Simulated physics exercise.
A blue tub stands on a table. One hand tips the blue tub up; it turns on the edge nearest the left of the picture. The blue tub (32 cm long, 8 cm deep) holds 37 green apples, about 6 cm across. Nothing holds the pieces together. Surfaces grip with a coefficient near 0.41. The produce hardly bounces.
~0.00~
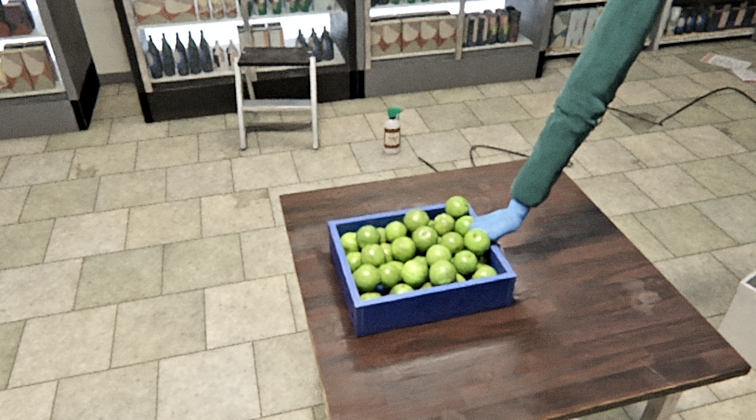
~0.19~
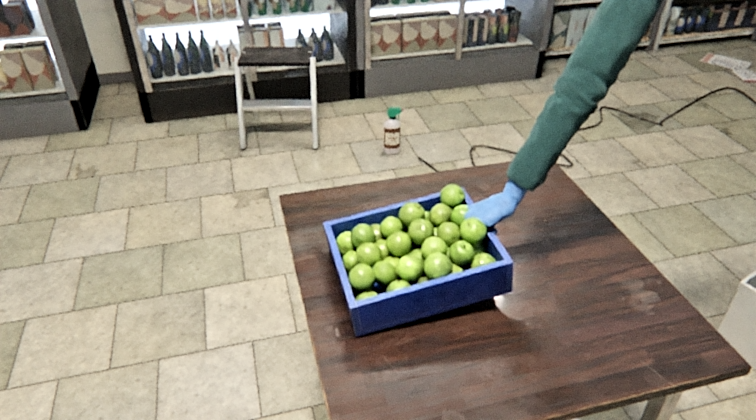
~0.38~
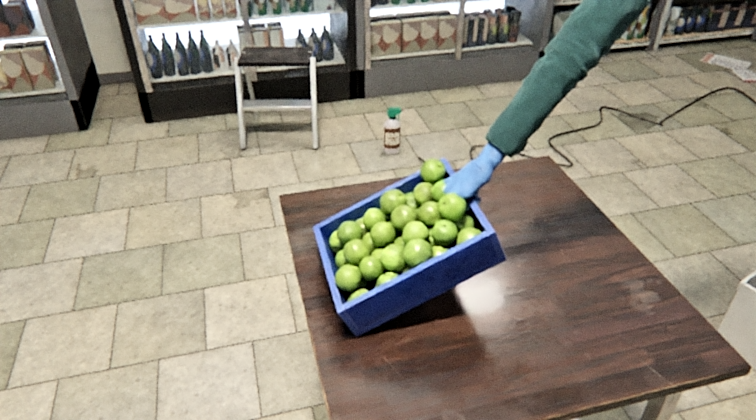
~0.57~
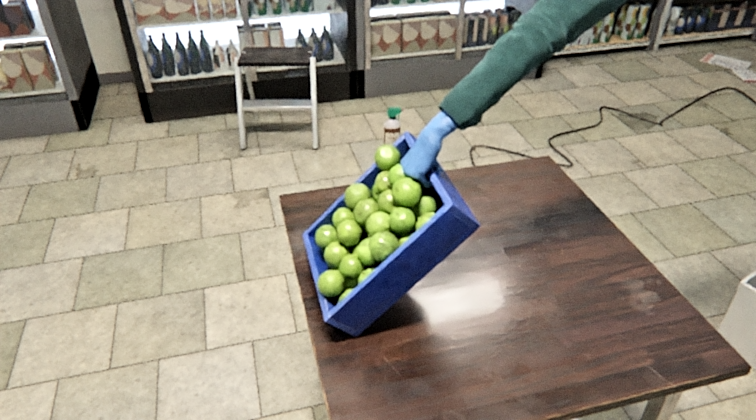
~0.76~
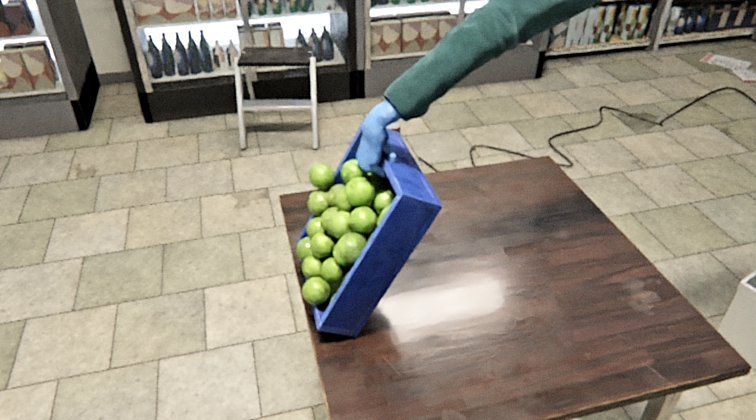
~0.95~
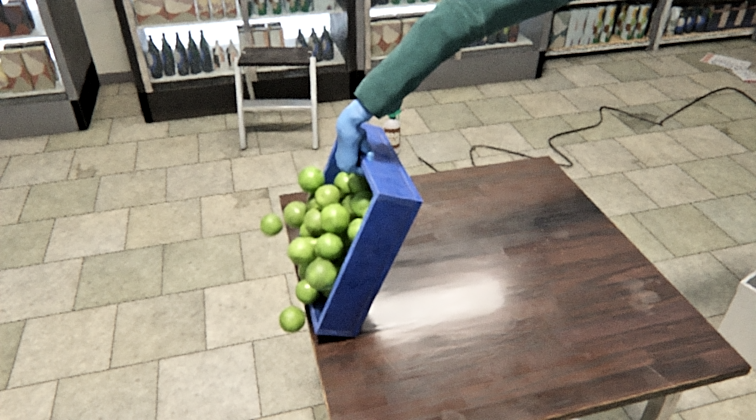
In a shop, a blue-gloved hand tilts a blue tub of green apples steeply up onto its left edge on a dark wooden table, and several apples come out over the table's left side.
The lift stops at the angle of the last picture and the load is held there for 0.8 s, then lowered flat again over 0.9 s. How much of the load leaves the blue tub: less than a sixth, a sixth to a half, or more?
The blue tub loses a sixth to a half of its green apples.
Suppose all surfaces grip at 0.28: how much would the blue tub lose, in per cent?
In that case blue tub 40 per cent.
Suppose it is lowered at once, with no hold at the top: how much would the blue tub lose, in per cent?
Then blue tub 30 per cent.
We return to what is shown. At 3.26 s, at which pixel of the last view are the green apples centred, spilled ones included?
At about (381, 264).
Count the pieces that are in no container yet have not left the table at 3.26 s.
About 0.
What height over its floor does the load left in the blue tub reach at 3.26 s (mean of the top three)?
About 10 cm.
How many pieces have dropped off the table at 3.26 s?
Some 12 pieces.
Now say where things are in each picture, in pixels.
In the first frame (we follow the rim corner now nearest the camera), blue tub at (362, 303); tilt 0°; nothing out yet.
The second frame shows blue tub at (356, 304); tilt 7°.
The third frame shows blue tub at (343, 307); tilt 24°.
The fourth frame shows blue tub at (329, 315); tilt 44°.
The fifth frame shows blue tub at (320, 323); tilt 61°.
The sixth frame shows blue tub at (317, 327); tilt 68°; 6 out, the lowest apple at (292, 320).
After 1.32 s, tilt 68°; 11 of 37 out of the blue tub.
After 1.78 s, tilt 68°; 11 of 37 out of the blue tub.
After 2.43 s, tilt 10°; 11 of 37 out of the blue tub.
When it is over (at 3.26 s), 11 of 37 out of the blue tub. Asked share, 11 of 37, 30 per cent.
